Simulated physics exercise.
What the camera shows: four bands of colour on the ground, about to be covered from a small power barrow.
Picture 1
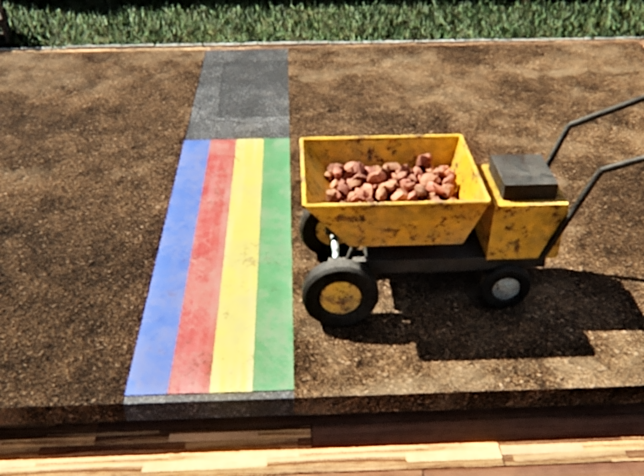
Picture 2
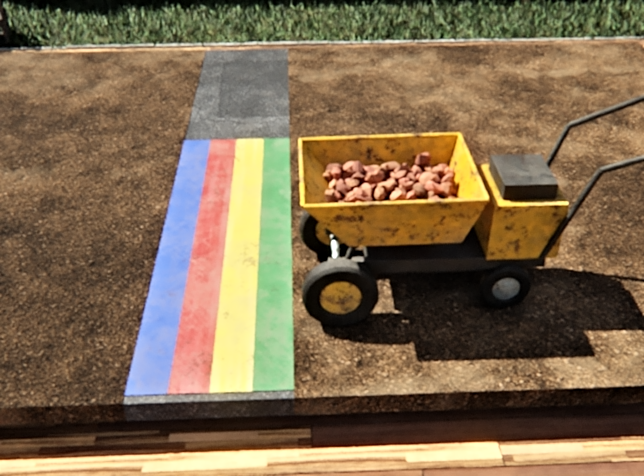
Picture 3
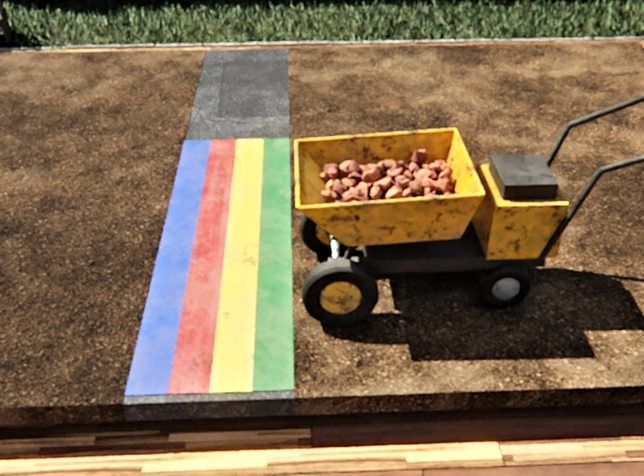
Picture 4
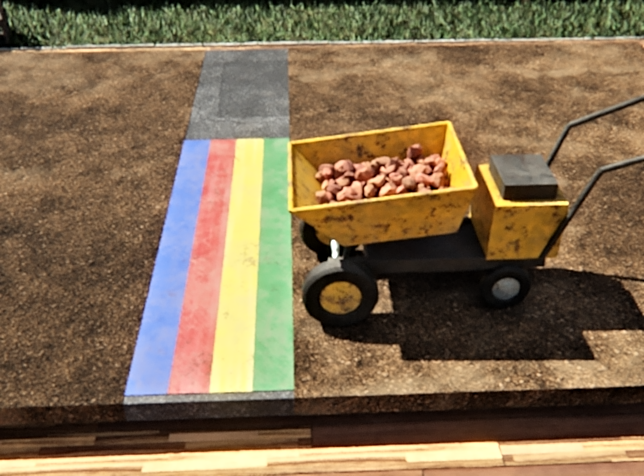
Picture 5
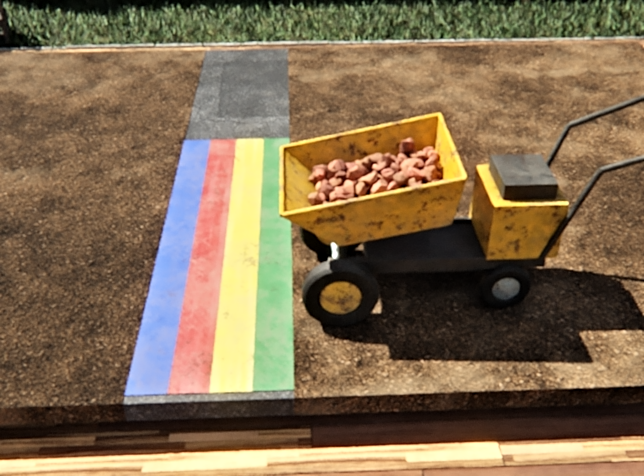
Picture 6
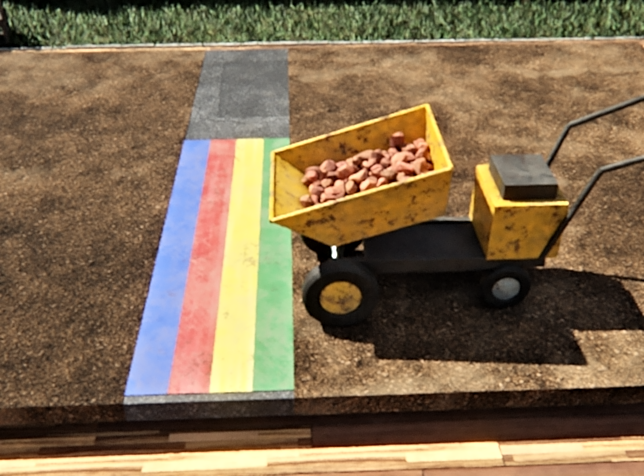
A yellow skip full of reddish-brown lumps of rubble, on a small power barrow with black wheels, starts level and tilts steadily, its back end rising and its lip shifting left over the edge of the green strip. The barrow stands still on brown ground, right of blue, red, yellow and green bands, with grass behind. The camera stays fixed, looking down from the side, while the lumps ride along in the skip.
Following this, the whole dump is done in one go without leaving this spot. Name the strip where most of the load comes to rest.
Red.
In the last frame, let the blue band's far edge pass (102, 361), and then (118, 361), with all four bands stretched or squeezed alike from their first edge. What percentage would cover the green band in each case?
In turn, 0 and 0 in a hundred.
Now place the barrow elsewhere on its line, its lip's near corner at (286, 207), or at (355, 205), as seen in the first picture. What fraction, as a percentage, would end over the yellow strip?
About 0 %, then 40 %.
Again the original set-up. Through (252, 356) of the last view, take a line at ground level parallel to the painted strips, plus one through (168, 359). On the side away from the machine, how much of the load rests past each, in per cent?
Around 80 percent for the first and 30 percent for the second.
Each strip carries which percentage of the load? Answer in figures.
Green strip = 0 %; yellow strip = 10 %; red strip = 35 %; blue strip = 25 %.
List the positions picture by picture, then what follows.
The first frame shows lip of the skip near (305, 207), level; top of the load near (388, 188), lumps of rubble; green strip near (273, 351); yellow strip near (234, 353); red strip near (194, 354); blue strip near (154, 355).
The second frame shows lip of the skip near (303, 207), level; top of the load near (390, 185).
The third frame shows lip of the skip near (299, 209), tipped barely; top of the load near (402, 180).
The fourth frame shows lip of the skip near (291, 211), tipped a little; top of the load near (397, 181).
The fifth frame shows lip of the skip near (282, 216), tipped a little; top of the load near (400, 177).
The sixth frame shows lip of the skip near (272, 221), tipped clearly; top of the load near (399, 161); green strip near (273, 351); yellow strip near (234, 353); red strip near (194, 354); blue strip near (154, 355).
Shortly afterwards, skip tipped steeply; the whole lot in the skip.
Next, skip tipped right over; the bulk in the skip; only a few over the yellow strip; near a quarter over the red strip; a little over the blue strip.
Some moments later, skip tipped right over; near a quarter in the skip; a little over the yellow strip; near a third over the red strip; near a quarter over the blue strip; a little off the paint.
In the end, skip tipped right over; near a quarter in the skip; none at all over the green strip; a little over the yellow strip; near a third over the red strip; near a quarter over the blue strip; a little off the paint.
